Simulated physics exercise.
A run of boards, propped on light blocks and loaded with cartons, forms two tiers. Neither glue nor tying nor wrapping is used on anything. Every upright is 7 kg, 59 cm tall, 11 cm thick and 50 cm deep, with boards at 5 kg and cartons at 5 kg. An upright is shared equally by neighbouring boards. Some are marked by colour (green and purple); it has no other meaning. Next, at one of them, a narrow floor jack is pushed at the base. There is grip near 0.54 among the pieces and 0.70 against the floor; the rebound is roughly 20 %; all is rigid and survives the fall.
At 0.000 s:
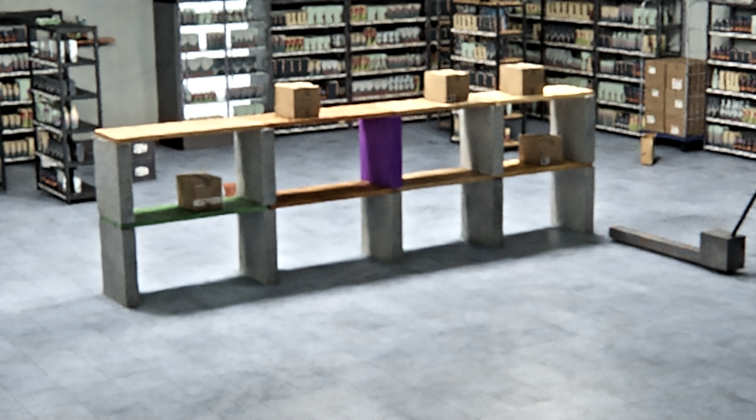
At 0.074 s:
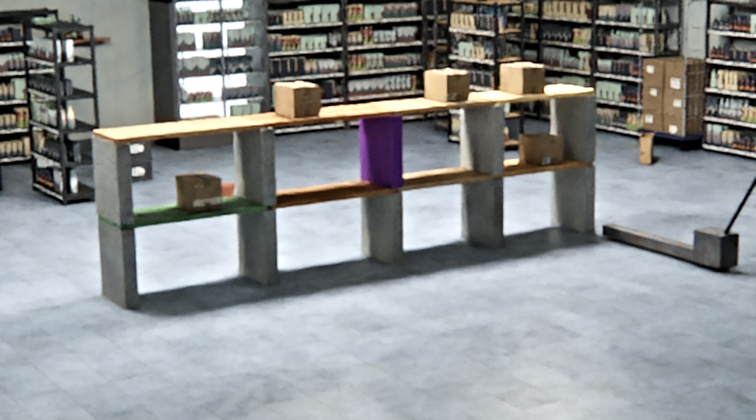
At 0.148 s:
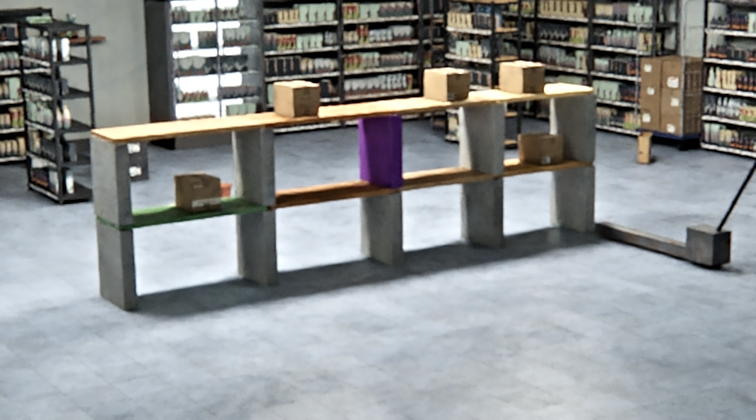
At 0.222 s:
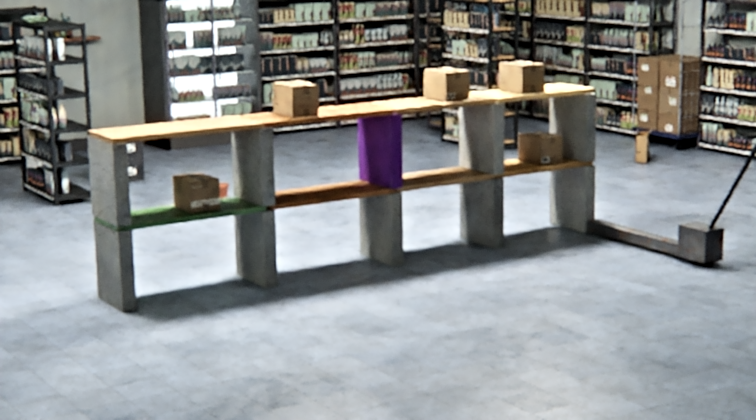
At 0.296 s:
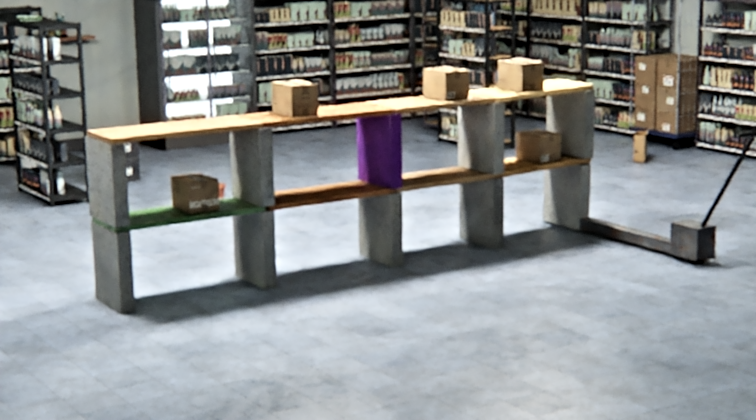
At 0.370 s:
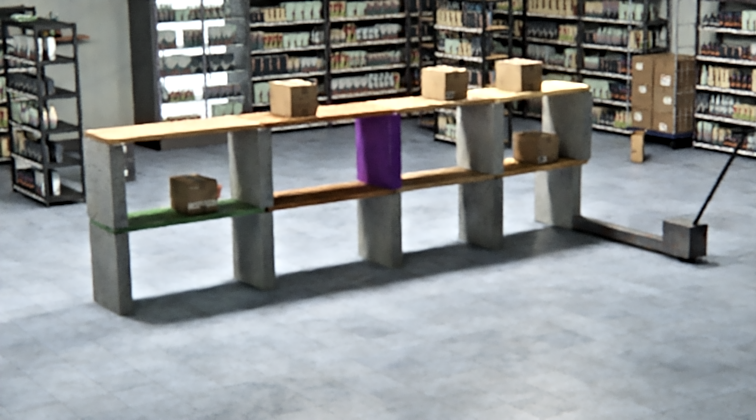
A grey-floored storeroom lined with stocked shelving is seen from slightly above. Across the middle runs a two-tier row of pale wooden boards on grey uprights, with a purple upright near the centre, a green board at lower left, and brown cartons on both tiers. As the camera drifts round slightly, a low, long-handled jack slides left from the right into the base of the end upright, which shifts slightly left.
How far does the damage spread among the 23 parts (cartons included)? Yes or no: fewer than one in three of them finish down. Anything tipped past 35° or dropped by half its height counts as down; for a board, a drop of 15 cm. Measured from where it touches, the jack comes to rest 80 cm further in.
Yes.
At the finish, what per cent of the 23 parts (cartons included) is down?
Share down: Close to 0 per cent.
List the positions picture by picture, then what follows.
In the first frame (places mark the middle of the side facing us; the camera moves round a little), jack tip (616, 231) 34 cm short; purple upright (375, 149); green board (184, 209); nothing disturbed.
In the second frame, jack tip (610, 229) 24 cm short; purple upright (375, 149).
In the third frame, jack tip (602, 227) 14 cm short; green board (183, 210).
In the fourth frame, jack tip (595, 225) 38 mm short; purple upright (374, 148).
In the fifth frame, jack tip (587, 223) 6 cm in; purple upright (374, 148); 2 disturbed, none down.
In the sixth frame, jack tip (579, 221) 16 cm in; purple upright (373, 148); green board (178, 212); 5 disturbed, none down.
After 0.46 s, none of the 23 pieces down, 6 disturbed.
At rest (2.1 s), none of the 23 pieces down, 6 disturbed; purple upright unmoved; green board unmoved. That is 0 per cent. As the last picture would show them, middles, purple upright near (378, 148), green board near (178, 215).
